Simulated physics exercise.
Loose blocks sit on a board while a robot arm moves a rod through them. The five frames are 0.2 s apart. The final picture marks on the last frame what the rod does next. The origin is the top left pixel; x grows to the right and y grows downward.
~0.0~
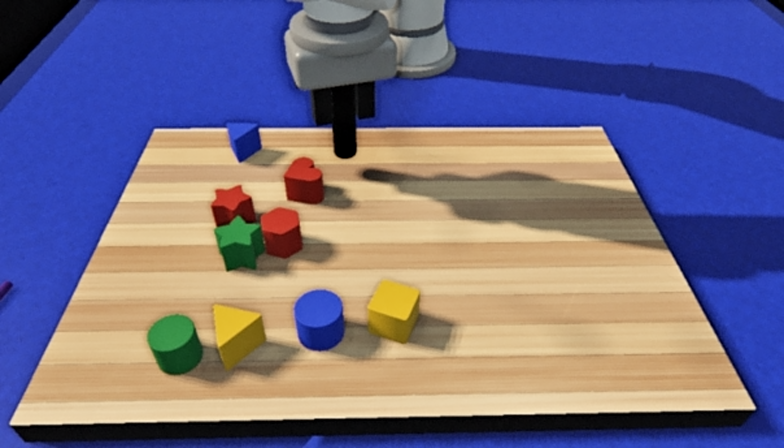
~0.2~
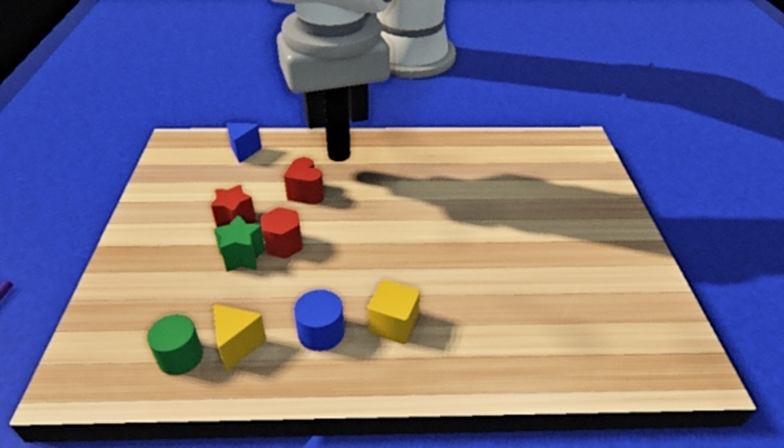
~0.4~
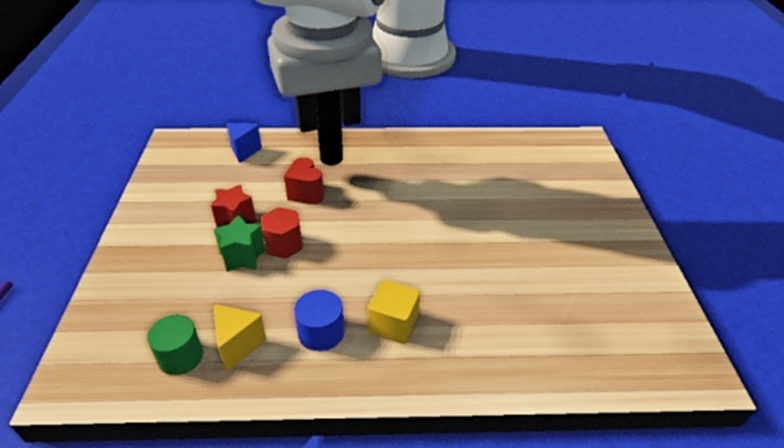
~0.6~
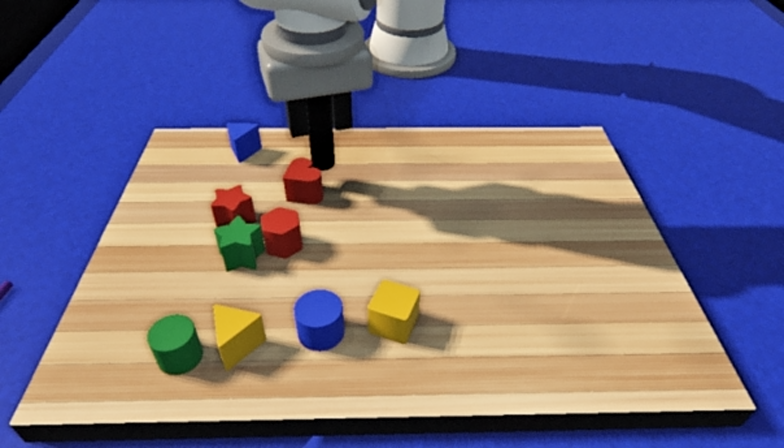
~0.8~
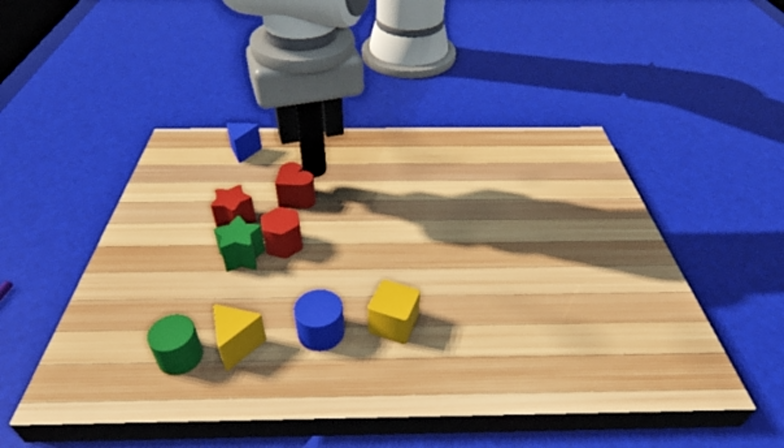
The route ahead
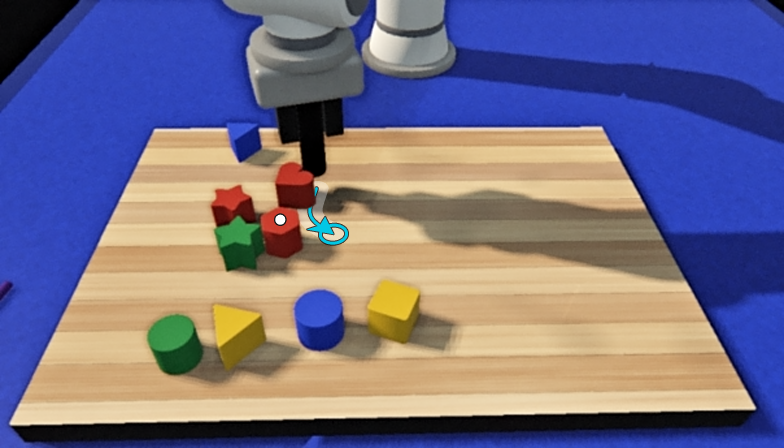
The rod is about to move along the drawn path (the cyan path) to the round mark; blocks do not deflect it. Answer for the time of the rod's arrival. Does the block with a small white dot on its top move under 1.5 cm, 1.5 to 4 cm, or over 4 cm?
Its final spot will lie within 1.5 cm of the current one.
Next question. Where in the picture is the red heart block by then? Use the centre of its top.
The middle of the upper face of the red heart block will lie at about (281, 187) in the picture.
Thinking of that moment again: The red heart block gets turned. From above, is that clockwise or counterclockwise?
It is turned clockwise.
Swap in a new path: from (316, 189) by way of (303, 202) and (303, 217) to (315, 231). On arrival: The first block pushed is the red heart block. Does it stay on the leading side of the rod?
The rod moves past it.
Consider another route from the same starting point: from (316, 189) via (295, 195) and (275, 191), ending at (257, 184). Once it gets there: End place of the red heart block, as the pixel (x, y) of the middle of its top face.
About (257, 181).
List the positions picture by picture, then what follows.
Tip of the rod at (346, 154), middles of tops, red hexagonal block at (280, 220), red heart block at (303, 169), in the first picture.
Rod at (339, 157), nothing pushed, in the second picture.
Rod at (332, 160), nothing pushed, in the third picture.
Rod at (324, 165), nothing pushed, in the fourth picture.
Rod at (315, 172), red hexagonal block at (280, 220), red heart block at (293, 174), in the fifth picture.
The line goes from (316, 189) over (311, 205) and (315, 222) to (334, 234); the dot is on the red hexagonal block.
What follows on the original path. Halfway along, rod at (308, 197); red heart block at (281, 187), turned 45° clockwise.
At the end, rod at (332, 217); red hexagonal block unmoved; red heart block at (281, 187), turned 45° clockwise.
